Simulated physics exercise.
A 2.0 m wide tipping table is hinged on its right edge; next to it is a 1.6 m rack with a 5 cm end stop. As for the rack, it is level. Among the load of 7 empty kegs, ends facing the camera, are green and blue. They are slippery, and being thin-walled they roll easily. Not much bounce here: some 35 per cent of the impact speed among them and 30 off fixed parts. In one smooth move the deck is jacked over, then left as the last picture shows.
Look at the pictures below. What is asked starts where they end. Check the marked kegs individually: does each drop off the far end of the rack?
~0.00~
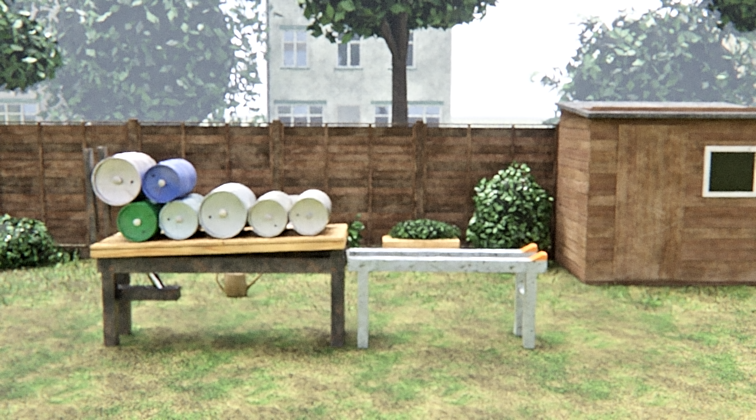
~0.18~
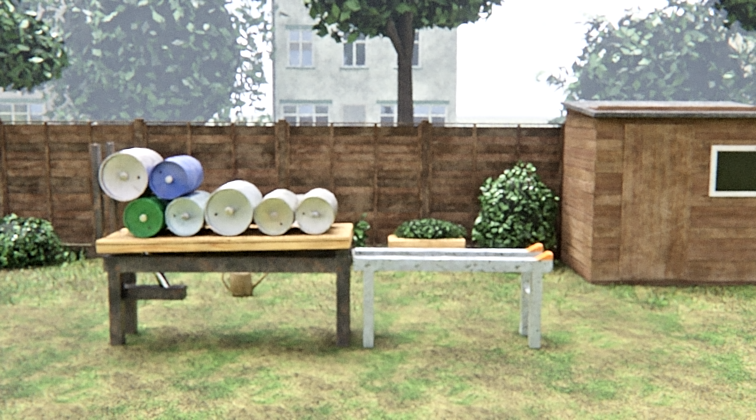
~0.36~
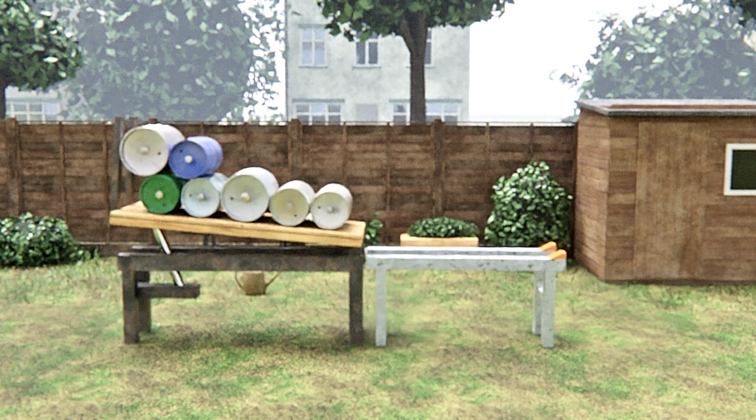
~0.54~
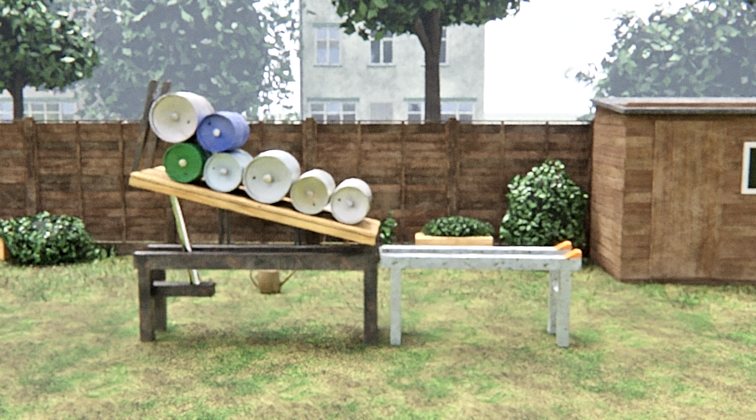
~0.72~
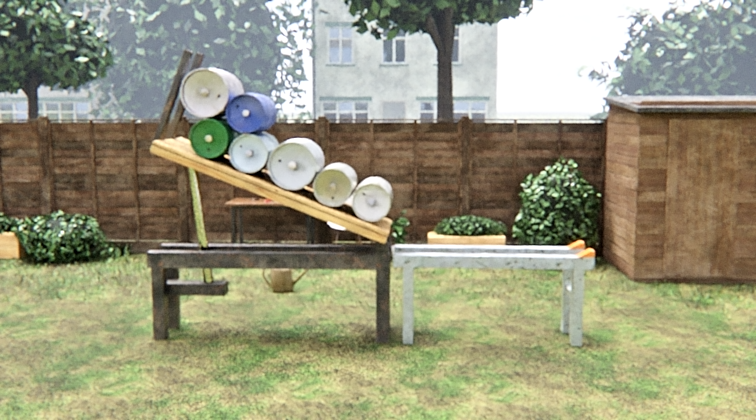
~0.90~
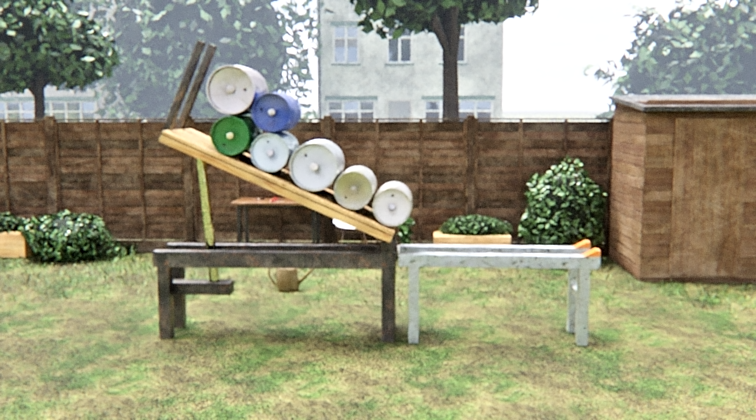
Green: Does not, blue: Does.
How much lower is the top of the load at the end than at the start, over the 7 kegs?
About 40 cm.
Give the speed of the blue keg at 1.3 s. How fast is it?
Close to 2.5 m/s at that moment.
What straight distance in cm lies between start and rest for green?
For green, 180.
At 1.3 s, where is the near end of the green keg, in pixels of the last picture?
At about (282, 159).
Then, 1.3 s in, green is on the deck, 105 cm from the hinge, rolling right; blue is up on others, 60 cm from the hinge, rolling right; 0 of 7 over the stop.
Then, 1.7 s in, green is on the deck, 45 cm from the hinge, rolling right; blue is up on others, 105 cm from the rack's far end, rolling right; 0 of 7 over the stop.
Then, 2.2 s in, green is up on others, 145 cm from the rack's far end, rolling right; blue is over the stop and falling; 2 of 7 over the stop.
In the end (7.6 s), green is on the rack, 145 cm from the rack's far end; blue is beyond the stop, on the ground; 3 of 7 over the stop.
